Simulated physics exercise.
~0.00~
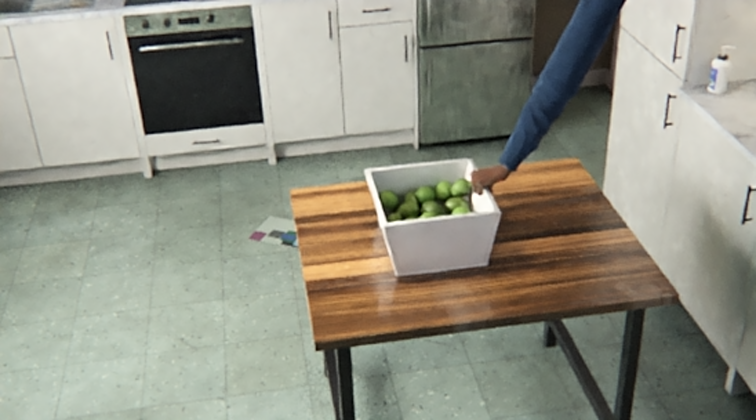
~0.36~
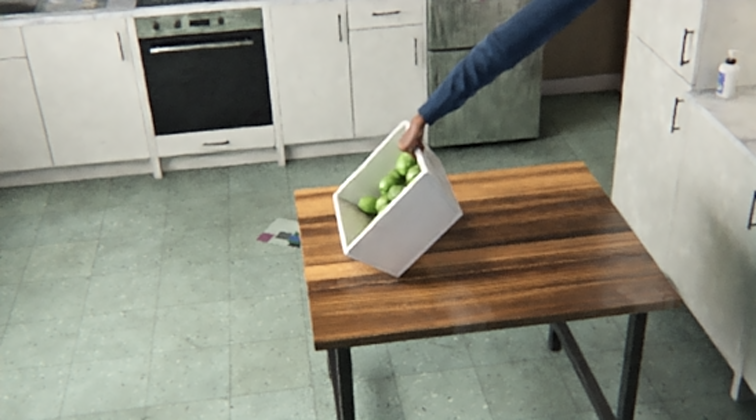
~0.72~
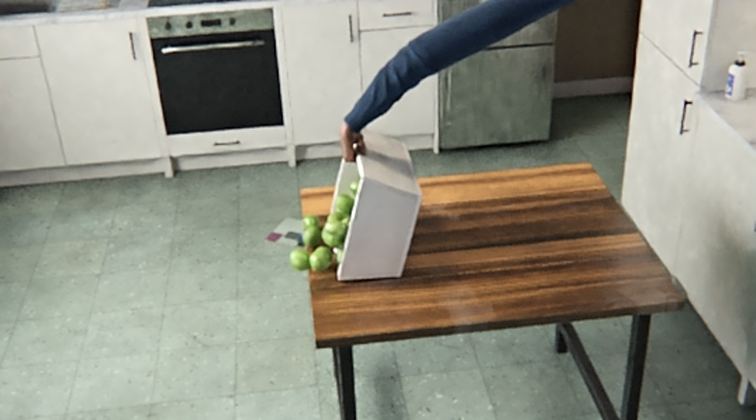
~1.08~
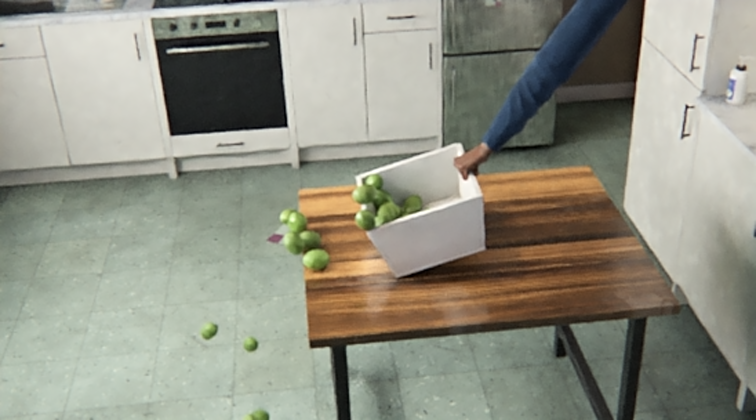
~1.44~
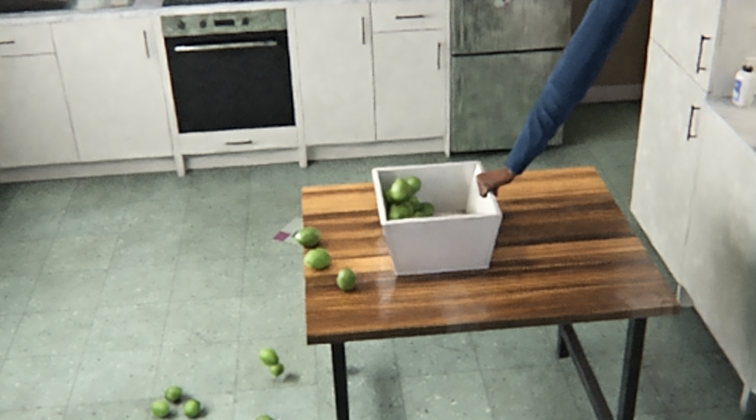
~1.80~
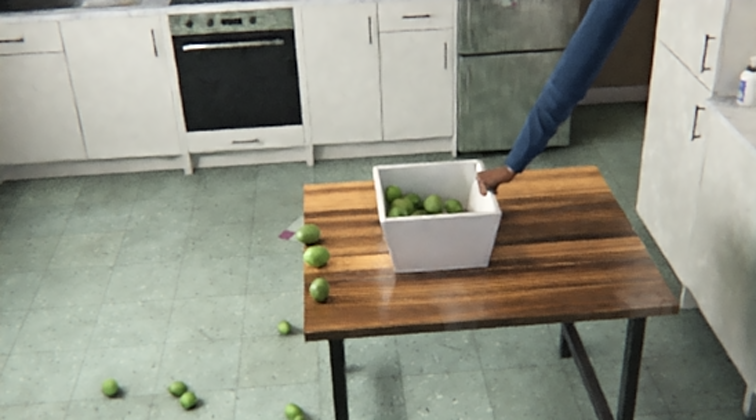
A white container full of limes was tipped steeply to the left on a wooden table by someone's hand, spilling some over the edge onto the kitchen floor, then was set flat again with most still inside and three left on the tabletop.
